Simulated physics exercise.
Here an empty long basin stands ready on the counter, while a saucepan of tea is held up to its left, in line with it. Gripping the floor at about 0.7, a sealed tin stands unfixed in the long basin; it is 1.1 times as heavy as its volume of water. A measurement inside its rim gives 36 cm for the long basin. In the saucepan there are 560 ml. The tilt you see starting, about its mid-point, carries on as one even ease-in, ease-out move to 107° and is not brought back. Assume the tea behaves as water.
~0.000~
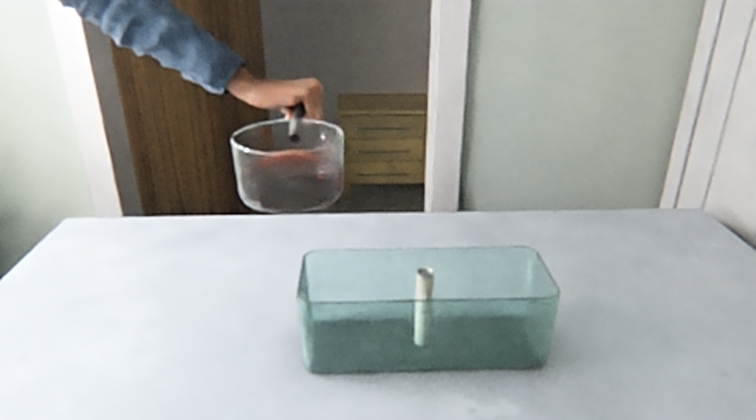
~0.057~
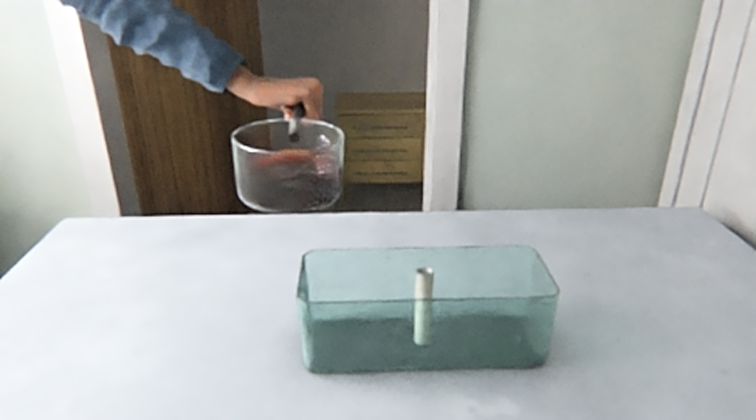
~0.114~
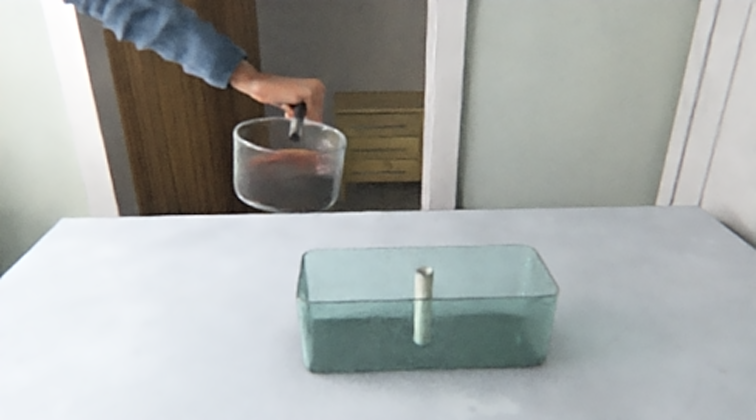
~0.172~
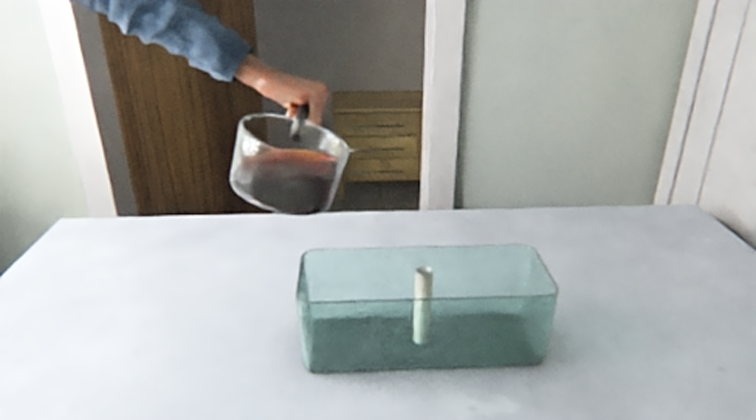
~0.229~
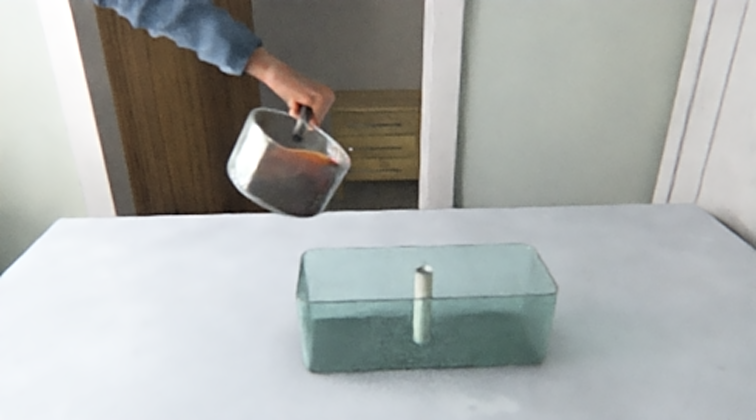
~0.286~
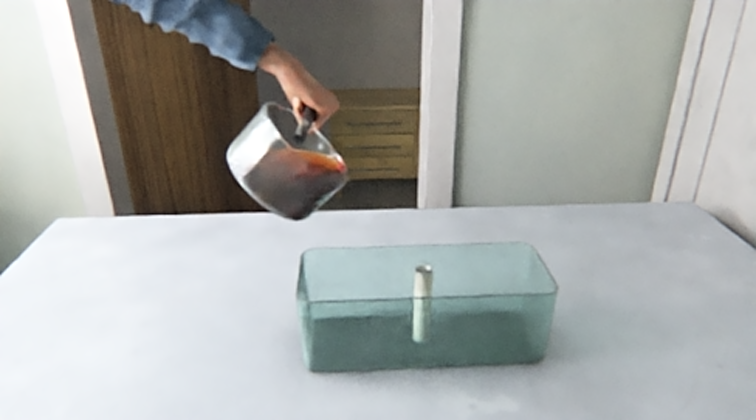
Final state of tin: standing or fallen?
It's bound to withstand the flow.
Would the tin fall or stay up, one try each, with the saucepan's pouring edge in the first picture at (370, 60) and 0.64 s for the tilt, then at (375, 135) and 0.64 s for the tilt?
In the first try it comes down; in the second it comes down.
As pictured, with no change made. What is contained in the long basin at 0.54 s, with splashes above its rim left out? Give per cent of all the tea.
Some 20 per cent.
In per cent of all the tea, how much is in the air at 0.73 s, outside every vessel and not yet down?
Near 12 per cent, I'd say.
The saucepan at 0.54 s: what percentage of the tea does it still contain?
Portion remaining: Approx. 30 per cent.
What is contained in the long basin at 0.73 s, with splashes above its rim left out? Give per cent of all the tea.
Some 80 per cent.
By 0.54 s the tilt is 101° and 30 per cent is still to pour; the tin stands where it began.
By 0.73 s the tilt is 107° and 8 per cent is still to pour; the tin stands where it began.
By 0.93 s the tilt is 107° and 1 per cent is still to pour; the tin stands where it began.
By 1.14 s the tilt is 107° and 0 per cent is still to pour; the tin stands where it began.
At rest the tin stands where it began.
